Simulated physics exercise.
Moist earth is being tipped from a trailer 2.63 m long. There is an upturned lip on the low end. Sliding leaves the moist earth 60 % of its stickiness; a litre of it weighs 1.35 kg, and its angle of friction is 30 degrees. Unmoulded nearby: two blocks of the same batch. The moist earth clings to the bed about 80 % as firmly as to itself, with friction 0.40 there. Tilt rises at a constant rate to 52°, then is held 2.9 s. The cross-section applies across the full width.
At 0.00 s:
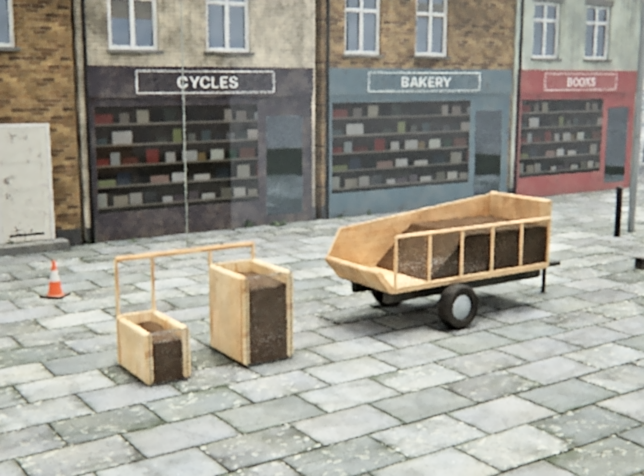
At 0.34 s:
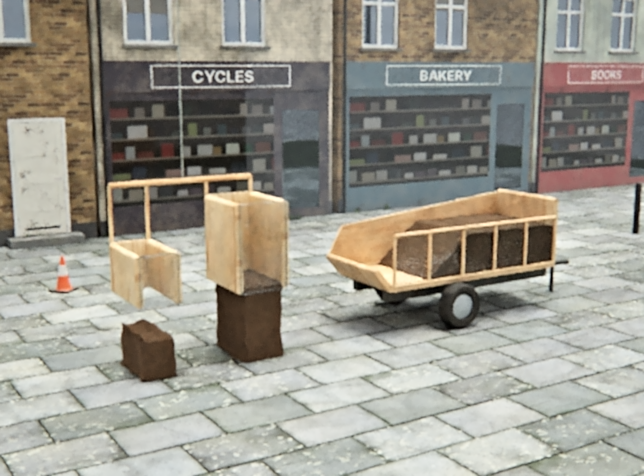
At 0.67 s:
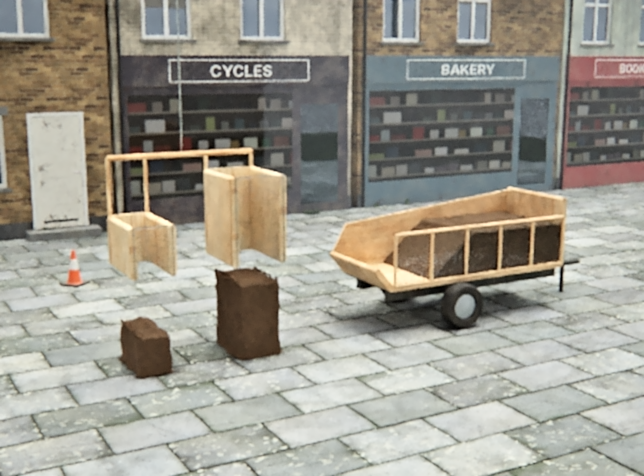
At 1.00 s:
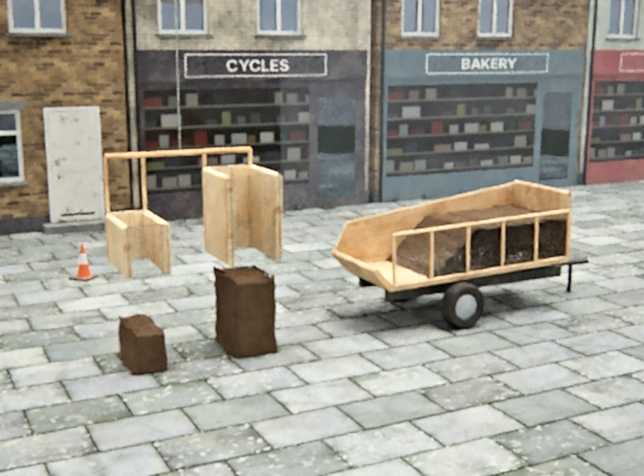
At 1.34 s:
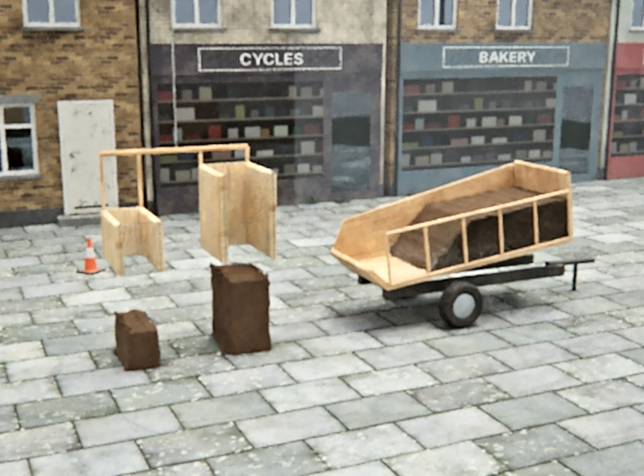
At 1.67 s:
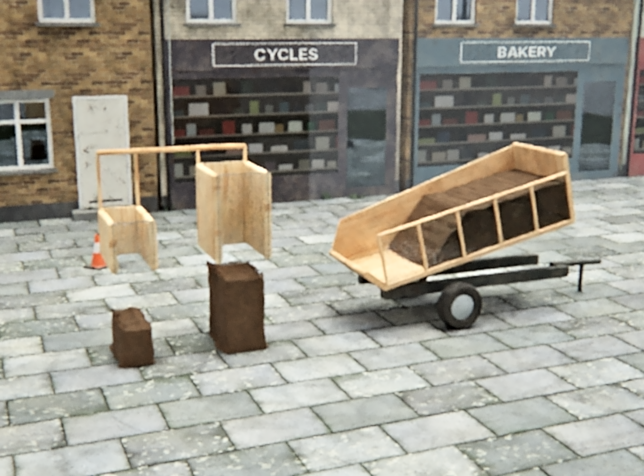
Wooden trailer bed of dark earth tilting up at its right end, after wooden moulds rise off two earth blocks.
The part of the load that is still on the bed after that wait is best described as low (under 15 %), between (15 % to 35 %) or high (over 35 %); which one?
It is best described as high.
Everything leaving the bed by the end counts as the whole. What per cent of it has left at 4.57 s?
The figure comes out at some 0 percent.
By 2.54 s, the tilt is 27 degrees and 100 % is on the bed.
By 3.55 s, the tilt is 44 degrees and 100 % is on the bed.
By 4.57 s, the tilt is 52 degrees and 100 % is on the bed.
By 5.59 s, the tilt is 52 degrees and 52 % is on the bed.
By 7.03 s, at the end, the tilt is 52 degrees and 49 % is on the bed.
